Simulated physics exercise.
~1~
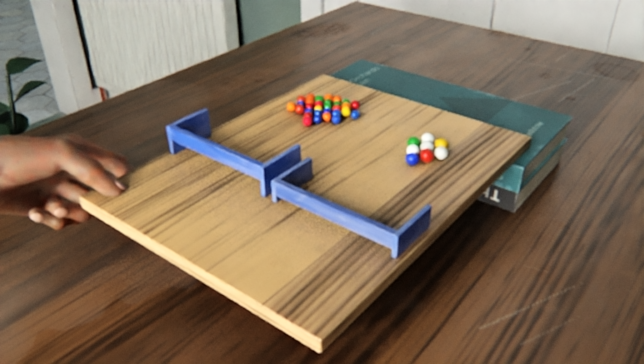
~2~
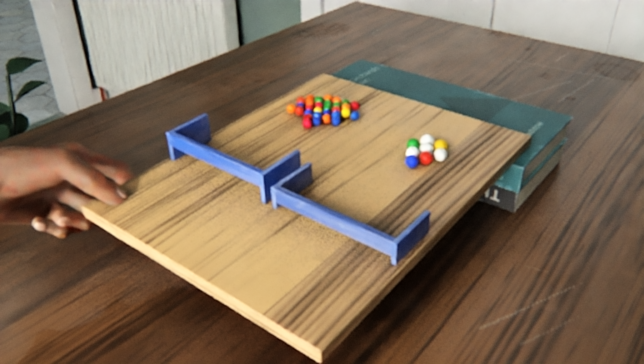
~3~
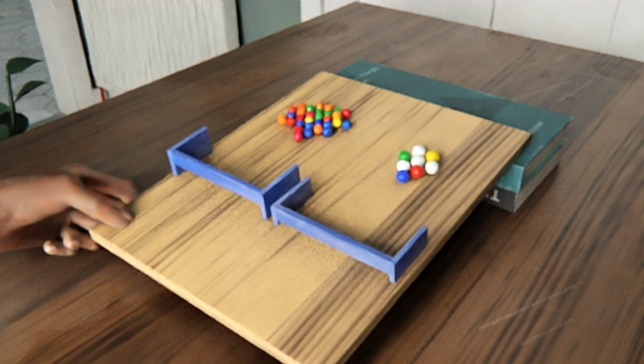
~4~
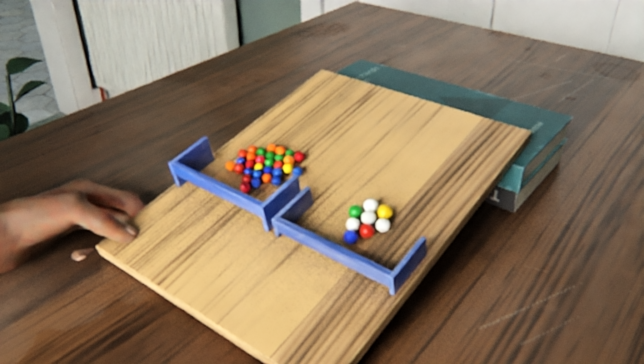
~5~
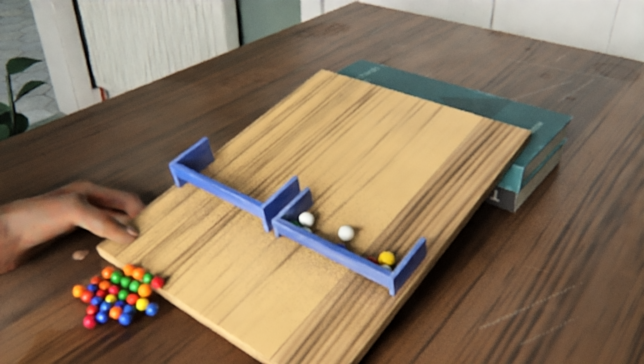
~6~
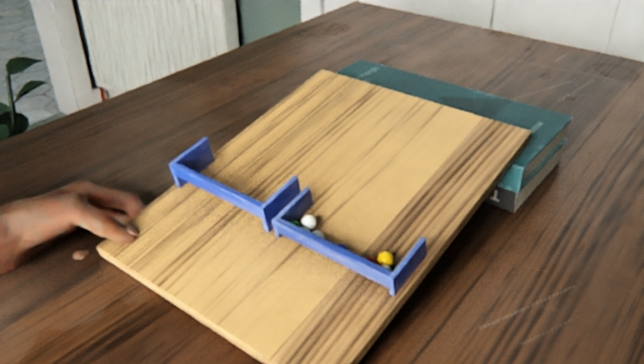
On a dark wooden table, a hand lowered one end of a board propped on books, and two clusters of colorful balls slid down toward blue barriers; the larger cluster passed under its barrier and off the board, while the smaller one lodged behind its own.
